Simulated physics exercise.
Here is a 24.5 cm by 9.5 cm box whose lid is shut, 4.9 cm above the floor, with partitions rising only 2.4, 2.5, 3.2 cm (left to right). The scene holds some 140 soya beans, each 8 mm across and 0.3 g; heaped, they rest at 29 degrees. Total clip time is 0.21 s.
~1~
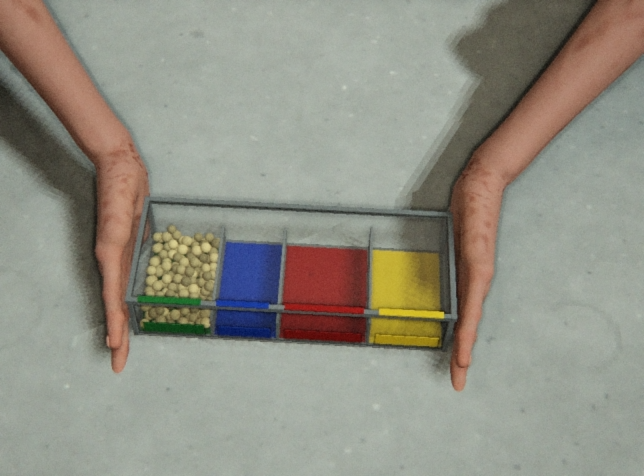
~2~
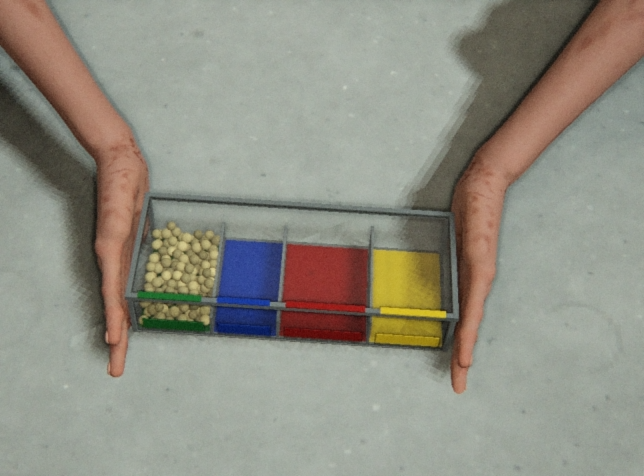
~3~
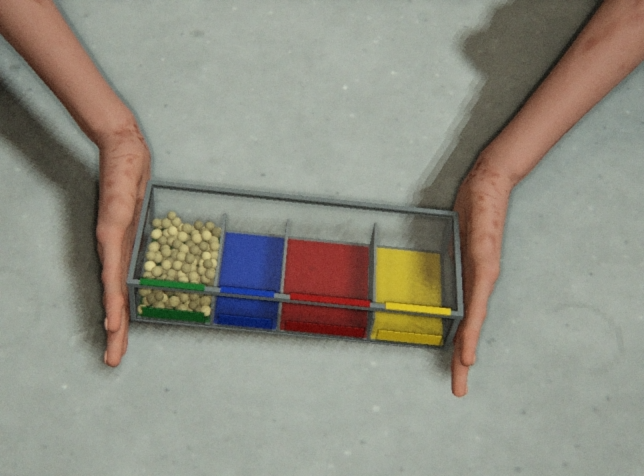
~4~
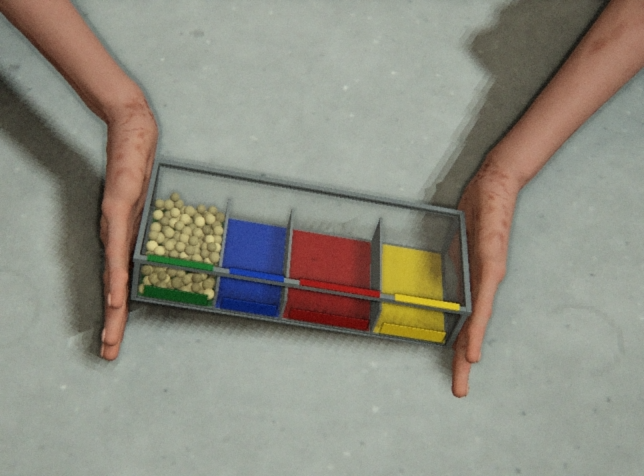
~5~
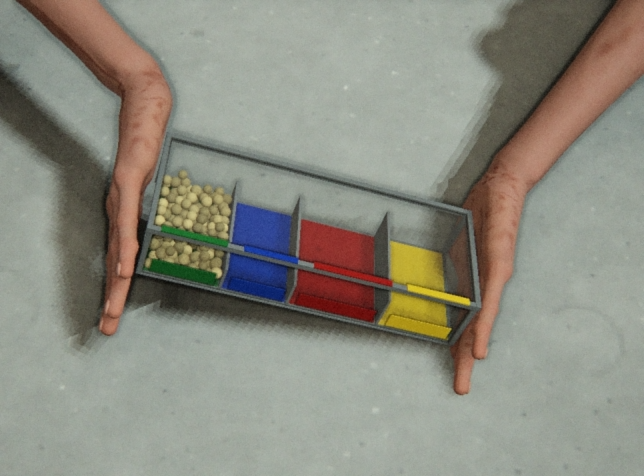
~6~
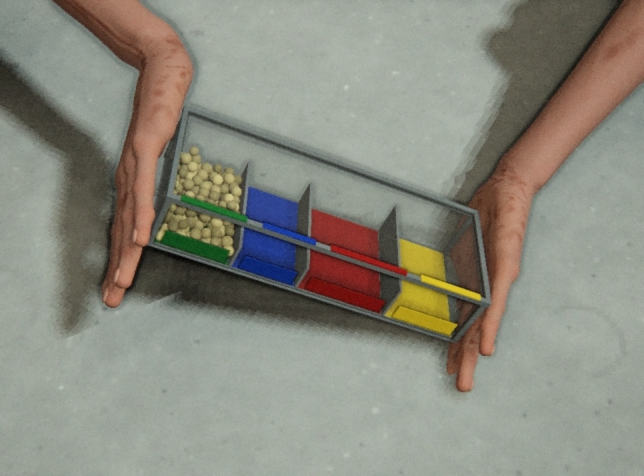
A clear, lidded box is tilted steadily by two hands, its left end rising while its right end stays low, above a pale grey, speckled surface seen from overhead by a still camera. Its low-walled compartments are green, blue, red and yellow from left to right, with pale round beans heaped in the green one. The left hand lifts and the right barely moves, as the beans stay gathered in the green compartment.
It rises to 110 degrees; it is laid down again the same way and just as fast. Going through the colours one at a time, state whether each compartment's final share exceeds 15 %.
Red compartment: Exceeds; blue compartment: Does not exceed; green compartment: Does not exceed; yellow compartment: Exceeds.
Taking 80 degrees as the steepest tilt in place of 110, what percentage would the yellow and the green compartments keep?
Then the yellow compartment would keep 15 per cent and the green one 15 per cent.
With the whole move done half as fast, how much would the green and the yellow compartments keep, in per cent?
Green = 5 per cent, yellow = 60 per cent.
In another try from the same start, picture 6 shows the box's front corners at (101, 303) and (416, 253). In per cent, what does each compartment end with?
Each compartment ends like this: Red 0 per cent, blue 0 per cent, green 100 per cent, yellow 0 per cent.
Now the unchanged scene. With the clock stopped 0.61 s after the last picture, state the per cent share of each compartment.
Red 30, blue 40, green 30, yellow 5.
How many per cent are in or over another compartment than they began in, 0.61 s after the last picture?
Roughly 70 in a hundred.
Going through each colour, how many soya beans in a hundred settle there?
The red one ends with 40, blue with 5, green with 0 and yellow with 55 per cent.
Then, 0.61 s after the last picture, tilt 109 degrees; red 30 %, blue 40 %, green 30 %, yellow 5 %.
Then, 1.02 s after the last picture, tilt 47 degrees; red 40 %, blue 5 %, yellow 55 %.
Then, 1.52 s after the last picture, tilt 0 degrees; red 40 %, blue 5 %, yellow 55 %.
In the end, red 40 %, blue 5 %, green 0 %, yellow 55 %.
